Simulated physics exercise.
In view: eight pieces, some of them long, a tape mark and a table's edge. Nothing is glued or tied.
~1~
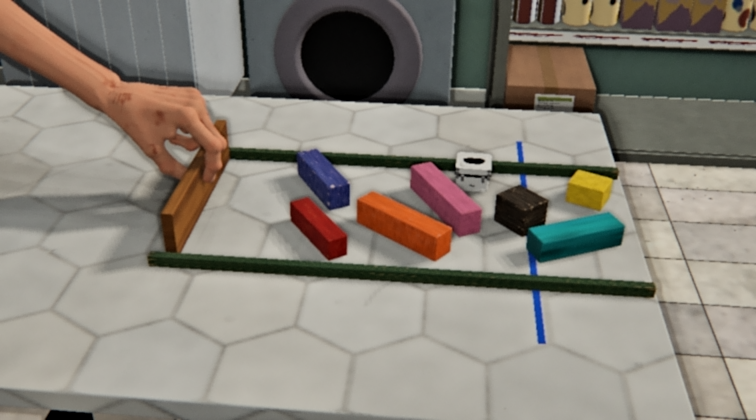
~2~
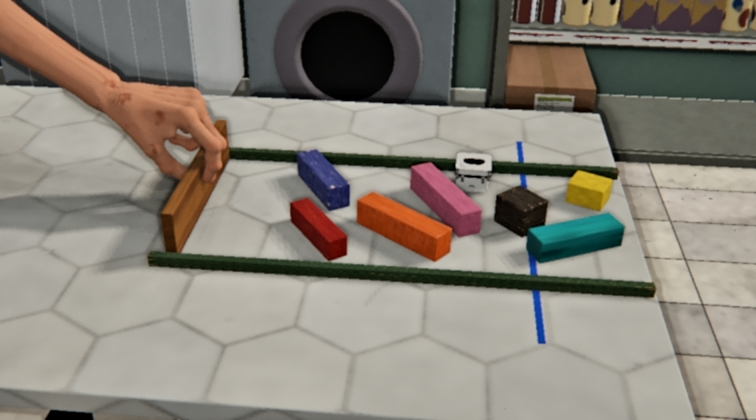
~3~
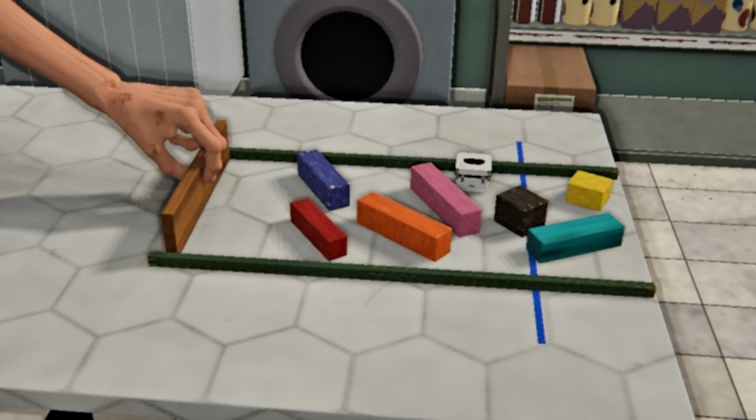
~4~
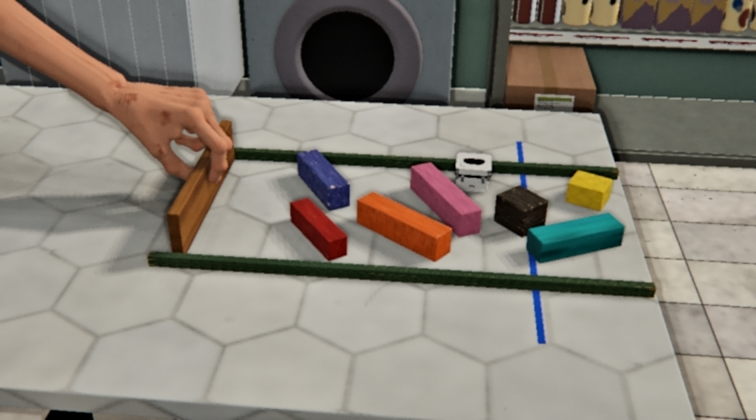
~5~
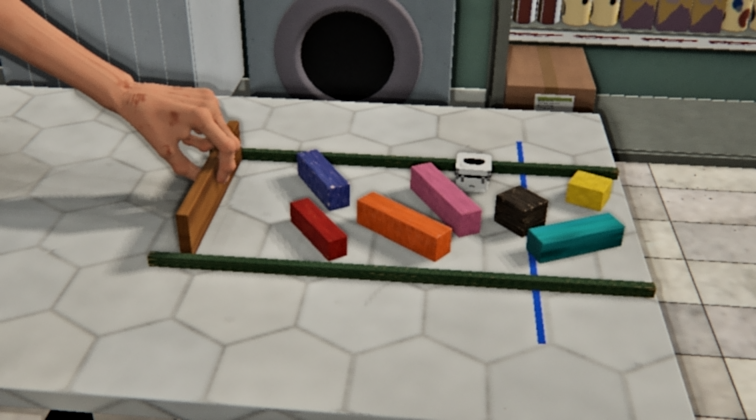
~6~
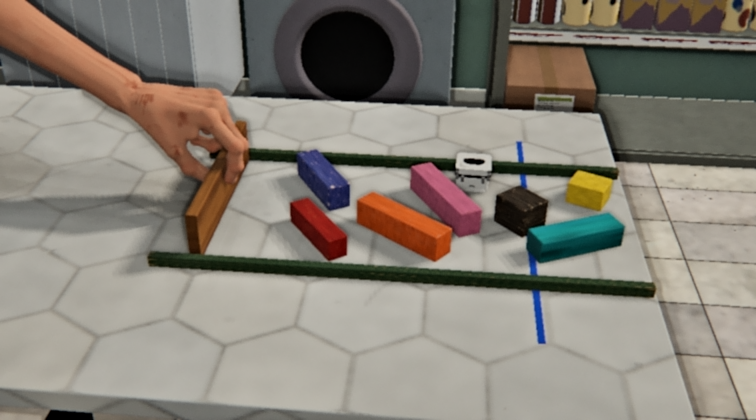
In this clip, a hand holds a wooden board upright between two green rails on a tiled table, then slides it slightly right toward eight scattered, colourful pieces, which stay still near a blue tape line.
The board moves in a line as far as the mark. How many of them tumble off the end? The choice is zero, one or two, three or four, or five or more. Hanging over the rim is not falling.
The number that fall off is zero.
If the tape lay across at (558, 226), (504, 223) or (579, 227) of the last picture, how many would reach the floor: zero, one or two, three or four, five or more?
For each place: Three or four; none; 3 or 4.
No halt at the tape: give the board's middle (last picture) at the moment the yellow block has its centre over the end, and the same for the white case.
At (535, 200) for the yellow block; at (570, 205) for the white case.
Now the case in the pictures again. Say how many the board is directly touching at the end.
That makes 2.
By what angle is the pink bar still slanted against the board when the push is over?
About 15°.
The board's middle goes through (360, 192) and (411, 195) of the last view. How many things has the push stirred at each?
3 and 5.
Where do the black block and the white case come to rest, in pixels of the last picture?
About (618, 214), and the other about (585, 177).
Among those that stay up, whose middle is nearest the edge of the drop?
The yellow block.
A little later, none off yet; yellow block at rest near (589, 191); turquoise stick at rest near (575, 238); black block at rest near (521, 211).
When it is over, the number that fall off is zero.
